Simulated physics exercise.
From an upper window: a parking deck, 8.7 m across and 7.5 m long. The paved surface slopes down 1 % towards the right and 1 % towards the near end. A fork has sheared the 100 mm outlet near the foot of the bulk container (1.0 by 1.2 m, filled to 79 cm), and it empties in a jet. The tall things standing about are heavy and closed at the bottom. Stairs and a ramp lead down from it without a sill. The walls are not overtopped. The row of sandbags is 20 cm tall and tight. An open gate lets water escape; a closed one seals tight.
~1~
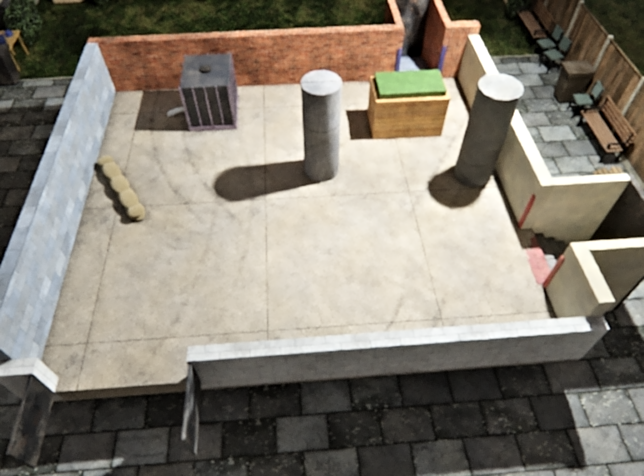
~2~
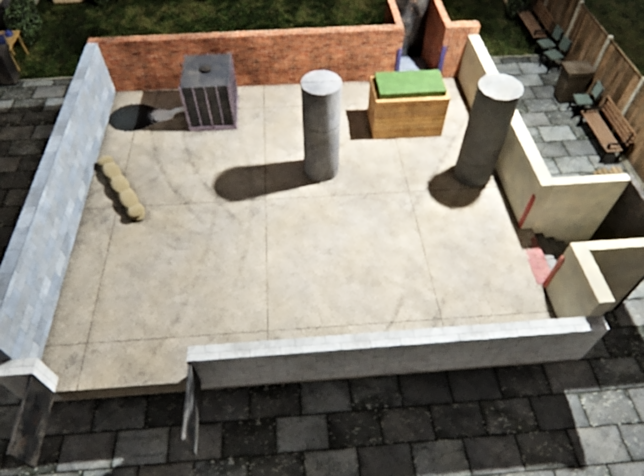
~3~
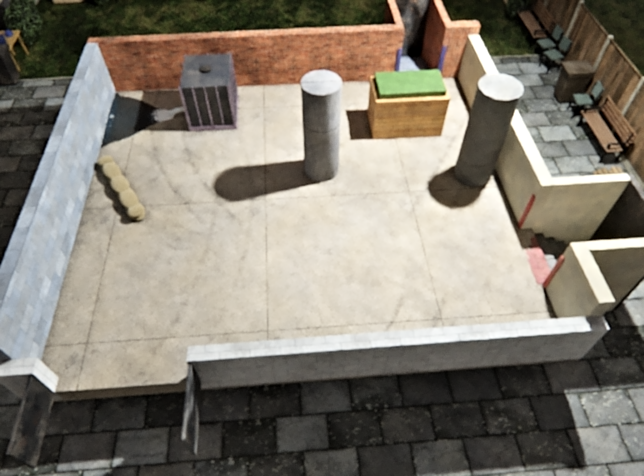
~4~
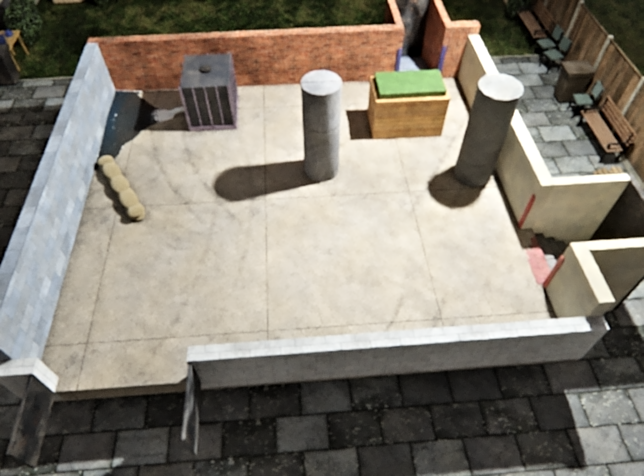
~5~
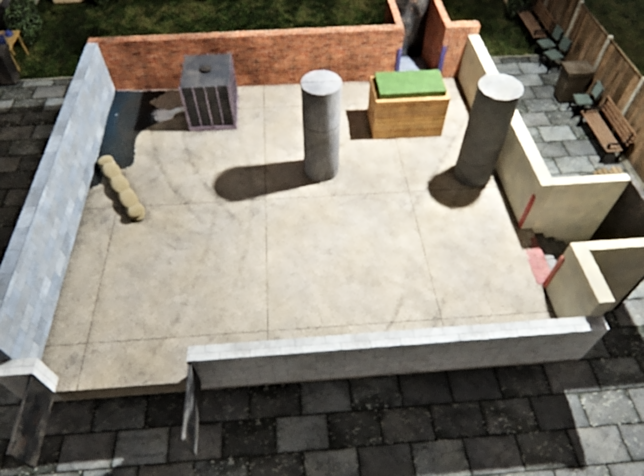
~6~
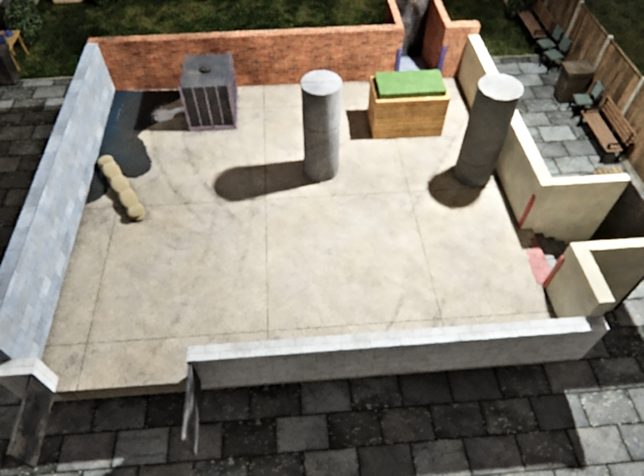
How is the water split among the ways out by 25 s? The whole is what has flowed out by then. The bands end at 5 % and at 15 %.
Shares: The gateway takes less than 5 %; the stairwell (marked red) takes less than 5 %; the ramp down (marked blue) takes less than 5 %.
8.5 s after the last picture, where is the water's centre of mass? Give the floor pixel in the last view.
Around (169, 154).
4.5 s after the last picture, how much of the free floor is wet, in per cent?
Near 20 per cent is wet.
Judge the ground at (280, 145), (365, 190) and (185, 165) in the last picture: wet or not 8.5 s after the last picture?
In turn: Still dry, dry, wet.
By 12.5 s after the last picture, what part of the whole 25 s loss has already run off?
Some 0 per cent by then.
Then, 1.5 s after the last picture water covers 10 % of the floor and is deepest (7 cm) near (118, 116); gone so far, the gateway 0 %, the stairwell (marked red) 0 %, the ramp down (marked blue) 0 %.
Then, 4.5 s after the last picture water covers 20 % of the floor and is deepest (7 cm) near (118, 116); gone so far, the gateway 0 %, the stairwell (marked red) 0 %, the ramp down (marked blue) 0 %.
Then, 8.5 s after the last picture water covers 30 % of the floor and is deepest (6 cm) near (118, 116); gone so far, the gateway 0 %, the stairwell (marked red) 0 %, the ramp down (marked blue) 0 %.
Then, 12.5 s after the last picture water covers 45 % of the floor and is deepest (6 cm) near (106, 158); gone so far, the gateway 0 %, the stairwell (marked red) 0 %, the ramp down (marked blue) 0 %.
Then, 21.5 s after the last picture water covers 65 % of the floor and is deepest (6 cm) near (171, 113); gone so far, the gateway 2 %, the stairwell (marked red) 0 %, the ramp down (marked blue) 0 %.
